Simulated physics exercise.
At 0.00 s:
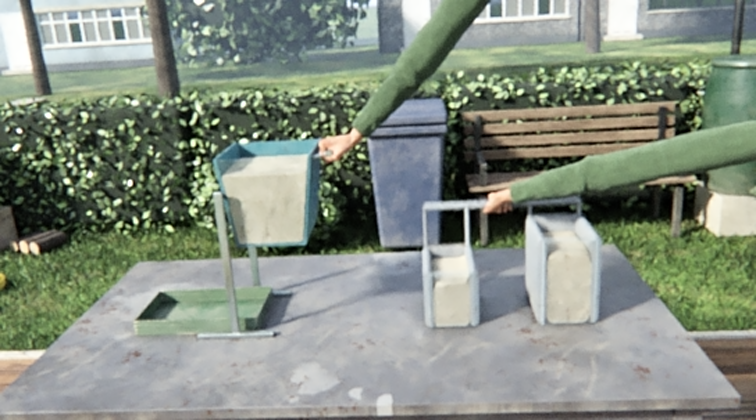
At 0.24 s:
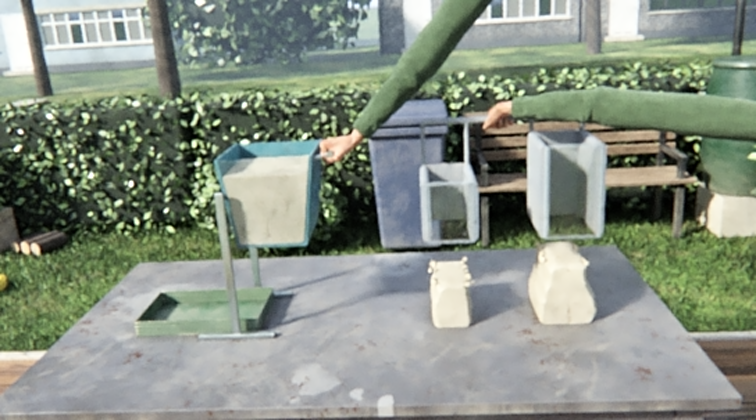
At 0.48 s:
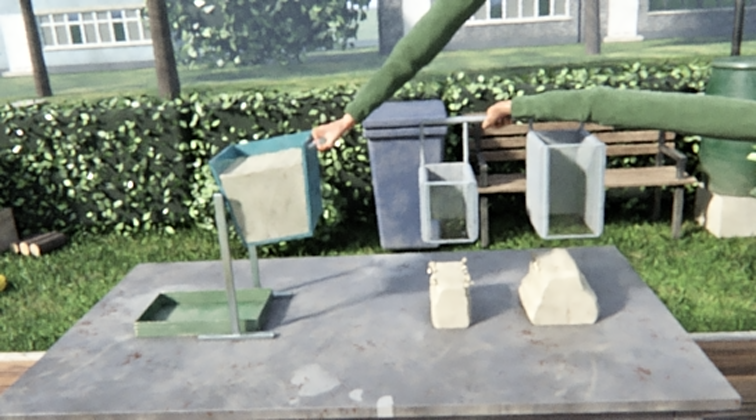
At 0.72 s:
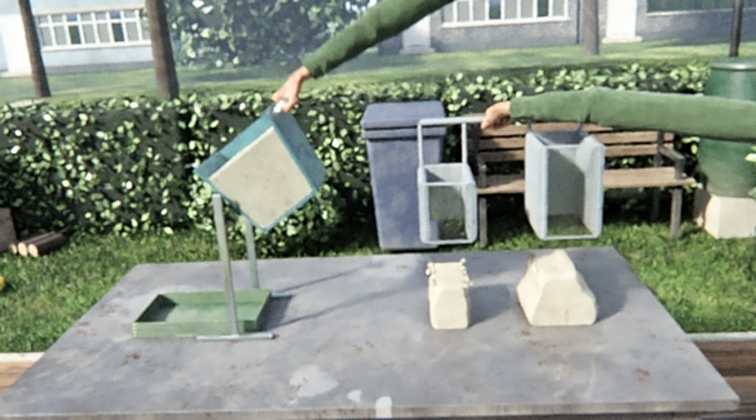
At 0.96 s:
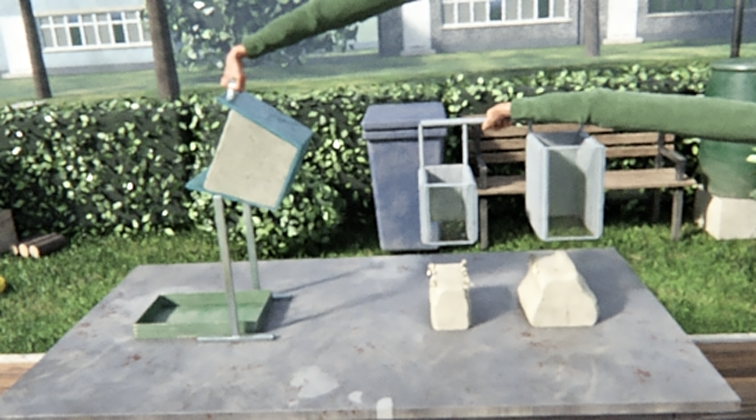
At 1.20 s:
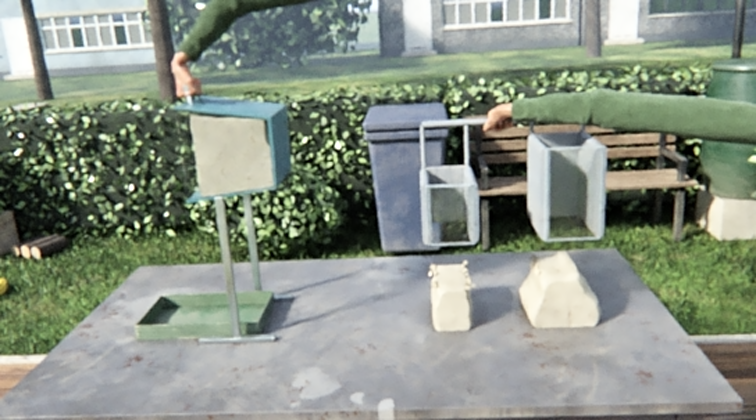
A green-sleeved arm lifted two clear holders off pale blocks on a table, the right block slumping shorter, then another arm turned a blue-edged tub of pale mix leftward onto its side.
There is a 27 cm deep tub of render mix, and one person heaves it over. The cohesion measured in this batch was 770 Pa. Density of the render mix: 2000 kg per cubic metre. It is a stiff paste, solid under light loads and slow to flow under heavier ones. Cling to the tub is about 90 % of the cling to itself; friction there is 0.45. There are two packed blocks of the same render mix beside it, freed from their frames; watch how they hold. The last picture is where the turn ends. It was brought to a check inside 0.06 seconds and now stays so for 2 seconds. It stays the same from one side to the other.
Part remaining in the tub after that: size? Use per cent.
Close to 64 %.
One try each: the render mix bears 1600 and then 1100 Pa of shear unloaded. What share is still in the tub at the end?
In order: Around 100 % and around 100 %.
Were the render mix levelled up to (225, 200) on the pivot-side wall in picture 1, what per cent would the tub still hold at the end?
Then about 100 %.
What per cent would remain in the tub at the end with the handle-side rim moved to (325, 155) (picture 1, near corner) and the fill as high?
I'd say around 45 percent would remain in the tub at the end.
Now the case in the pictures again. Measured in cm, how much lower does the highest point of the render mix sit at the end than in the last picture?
Roughly 9 cm.
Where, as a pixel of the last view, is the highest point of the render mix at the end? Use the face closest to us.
Looking at the last picture, I'd put it at about (220, 148).
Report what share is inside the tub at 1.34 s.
It comes to about 100 percent of the start.
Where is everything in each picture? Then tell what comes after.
Handle-side rim at (307, 156), tilt 0 degrees; crest of the render mix at (280, 173); block heights 15 cm, 23 cm (left to right), in the first picture.
Handle-side rim at (308, 157), tilt 0 degrees; crest of the render mix at (281, 174); block heights 15 cm, 20 cm (left to right), in the second picture.
Handle-side rim at (301, 146), tilt 8 degrees; crest of the render mix at (295, 164); block heights 15 cm, 17 cm (left to right), in the third picture.
Handle-side rim at (264, 113), tilt 35 degrees; crest of the render mix at (269, 132); block heights 15 cm, 17 cm (left to right), in the fourth picture.
Handle-side rim at (216, 101), tilt 64 degrees; crest of the render mix at (235, 113); block heights 15 cm, 17 cm (left to right), in the fifth picture.
Handle-side rim at (176, 110), tilt 89 degrees; crest of the render mix at (196, 117); block heights 15 cm, 17 cm (left to right), in the sixth picture.
After 1.34 s, the tub is at 89 degrees and holds 100 %.
After 1.51 s, the tub is at 89 degrees and holds 79 %.
After 1.68 s, the tub is at 89 degrees and holds 65 %.
After 1.85 s, the tub is at 89 degrees and holds 64 %.
After 3.20 s, the tub is at 89 degrees and holds 64 %.
